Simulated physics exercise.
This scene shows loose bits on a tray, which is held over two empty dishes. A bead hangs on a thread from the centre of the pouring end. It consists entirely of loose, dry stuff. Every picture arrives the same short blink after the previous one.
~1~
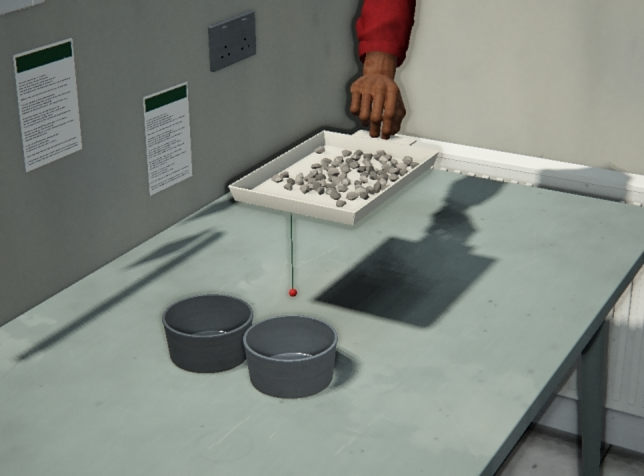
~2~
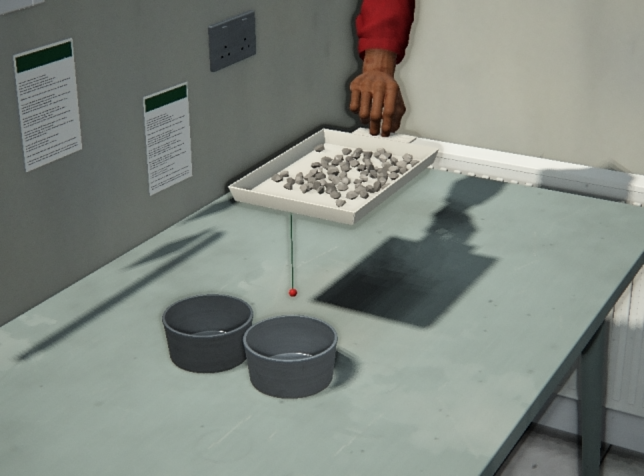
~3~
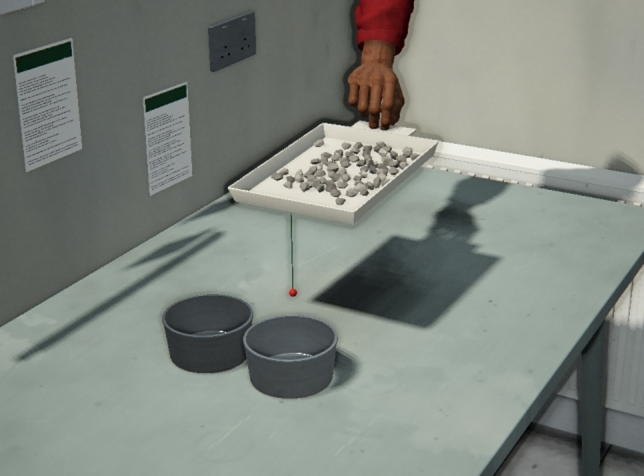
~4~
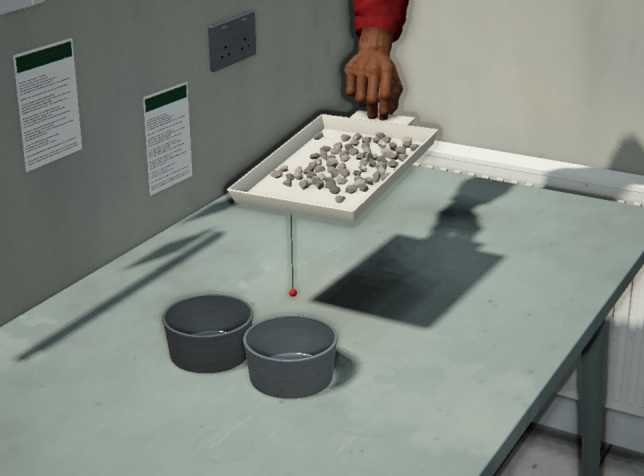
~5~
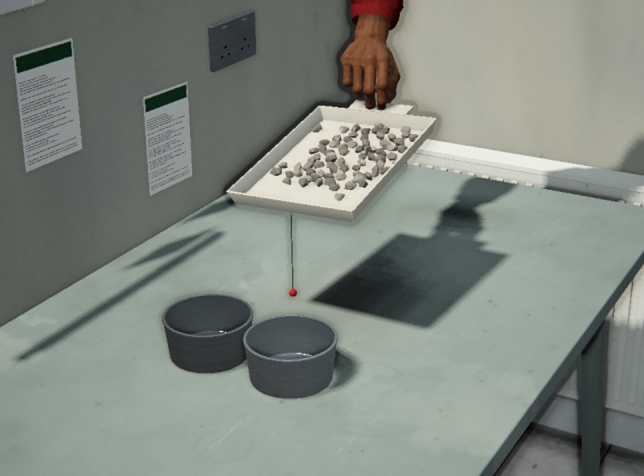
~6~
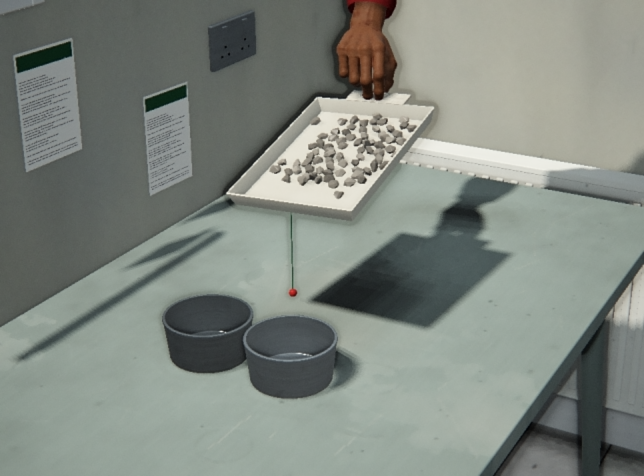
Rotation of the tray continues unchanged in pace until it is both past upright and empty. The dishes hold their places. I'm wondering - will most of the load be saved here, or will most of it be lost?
The load will mostly be caught.
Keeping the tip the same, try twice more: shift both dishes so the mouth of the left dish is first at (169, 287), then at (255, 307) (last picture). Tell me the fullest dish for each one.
It comes out as the one to the right in the first try and the one to the left in the second.
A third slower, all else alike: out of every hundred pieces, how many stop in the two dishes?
That works out at some 60 per cent.
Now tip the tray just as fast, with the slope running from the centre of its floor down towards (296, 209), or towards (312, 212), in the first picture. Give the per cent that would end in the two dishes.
About 90 and 70 per cent.
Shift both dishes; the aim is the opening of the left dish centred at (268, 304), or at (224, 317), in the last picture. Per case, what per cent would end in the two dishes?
60 %, 70 %.
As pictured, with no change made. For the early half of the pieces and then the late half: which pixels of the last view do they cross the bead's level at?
For the early half I get (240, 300), and for the late half (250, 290).
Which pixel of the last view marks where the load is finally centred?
(227, 347).
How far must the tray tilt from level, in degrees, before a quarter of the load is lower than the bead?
Somewhere around 75 degrees.
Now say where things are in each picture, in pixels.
The first picture shows corners of the pouring end near (235, 186) and (353, 210), level; middle of the load near (347, 170), bits of gravel; left dish near (183, 349); right dish near (267, 374); bead on its thread near (293, 293).
The second picture shows corners of the pouring end near (235, 186) and (352, 210), level; middle of the load near (347, 169).
The third picture shows corners of the pouring end near (234, 187) and (352, 209), tipped barely, lowest at the left corner; middle of the load near (346, 165).
The fourth picture shows corners of the pouring end near (234, 188) and (351, 208), tipped a little, lowest at the left corner; middle of the load near (346, 158).
The fifth picture shows corners of the pouring end near (233, 190) and (350, 208), tipped a little, lowest at the left corner; middle of the load near (345, 152).
The sixth picture shows corners of the pouring end near (232, 191) and (349, 207), tipped clearly, lowest at the left corner; middle of the load near (343, 146); left dish near (183, 349); right dish near (267, 374).
Shortly afterwards, tray tipped steeply; all but a few on the tray; a little in the air.
Next, tray tipped right over; near half on the tray; a little in the right dish; near a quarter in the left dish; only a few outside both; only a few in the air.
Some moments later, tray tipped past a quarter turn; near a quarter in the right dish; near half in the left dish; near a third outside both.
In the end, tray tipped past a quarter turn; near a quarter in the right dish; near half in the left dish; near a third outside both.
